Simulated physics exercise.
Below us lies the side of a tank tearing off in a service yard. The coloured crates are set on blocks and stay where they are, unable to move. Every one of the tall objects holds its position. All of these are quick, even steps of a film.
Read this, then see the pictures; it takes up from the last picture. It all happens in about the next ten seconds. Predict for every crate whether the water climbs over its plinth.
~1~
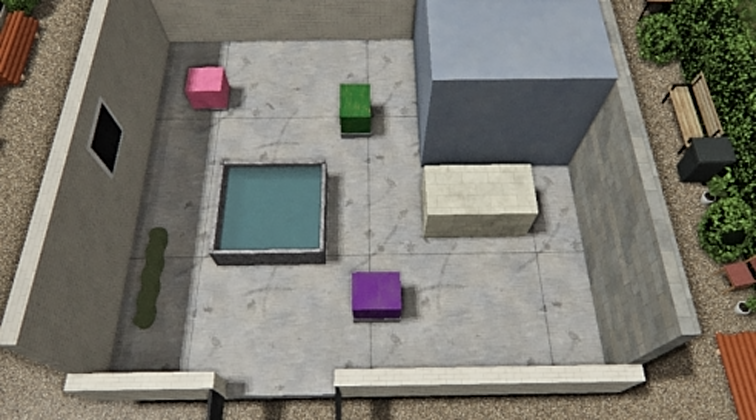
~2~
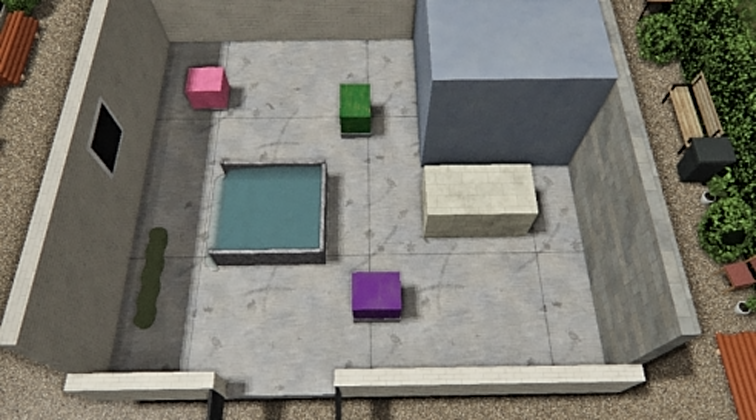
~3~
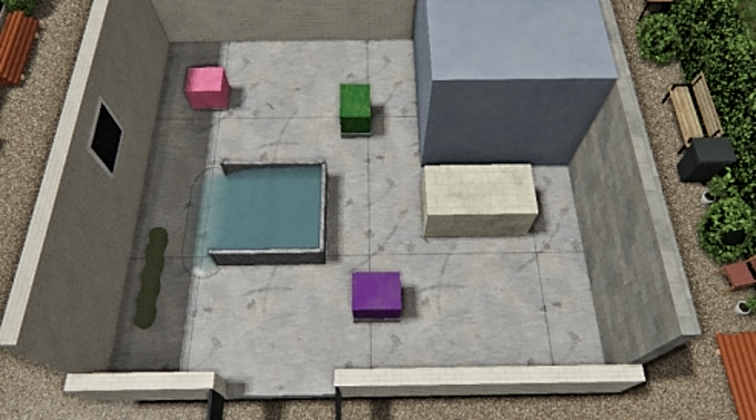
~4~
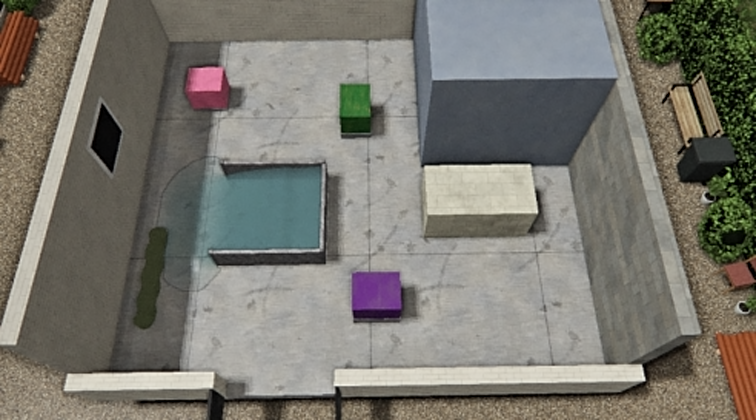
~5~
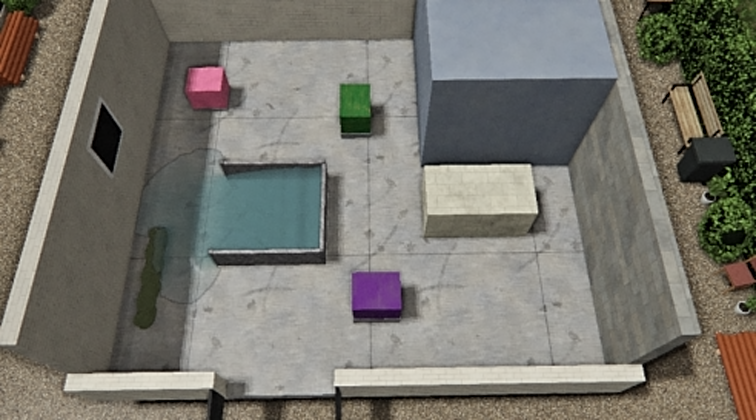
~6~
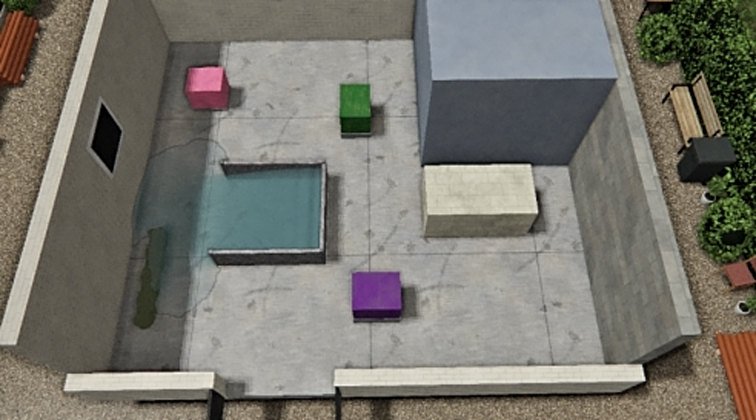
My prediction: The green crate ends up dry; the pink crate ends up wet; the purple crate ends up dry.
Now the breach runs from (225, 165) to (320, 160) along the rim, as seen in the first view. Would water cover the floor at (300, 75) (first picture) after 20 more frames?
Answer: Under water.
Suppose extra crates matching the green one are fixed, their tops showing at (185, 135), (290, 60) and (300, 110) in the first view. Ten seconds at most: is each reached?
Listed order: Flooded / unflooded / unflooded.
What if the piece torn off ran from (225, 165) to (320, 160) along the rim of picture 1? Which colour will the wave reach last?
Answer: The purple crate.
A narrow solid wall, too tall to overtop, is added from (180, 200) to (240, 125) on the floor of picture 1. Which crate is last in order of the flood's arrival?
Answer: The purple one.
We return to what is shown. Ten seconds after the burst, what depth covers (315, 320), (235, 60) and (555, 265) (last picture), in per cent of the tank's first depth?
In order: 8, 4, 6 %.
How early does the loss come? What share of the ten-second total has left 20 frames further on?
Roughly 10 percent of it.
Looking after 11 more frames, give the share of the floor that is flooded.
About 20 per cent.
A moment on, water covers 15 % of the floor; the green crate not reached, the pink crate not reached, the purple crate not reached.
Next, water covers 20 % of the floor; the green crate not reached, the pink crate water round its plinth, the purple crate not reached.
Then, water covers 35 % of the floor; the green crate not reached, the pink crate water round its plinth, the purple crate not reached.
Later, water covers 65 % of the floor; the green crate water round its plinth, the pink crate water round its plinth, the purple crate water round its plinth.
In the end, water covers 90 % of the floor; the green crate stayed above the water, the pink crate was topped, the purple crate stayed above the water.
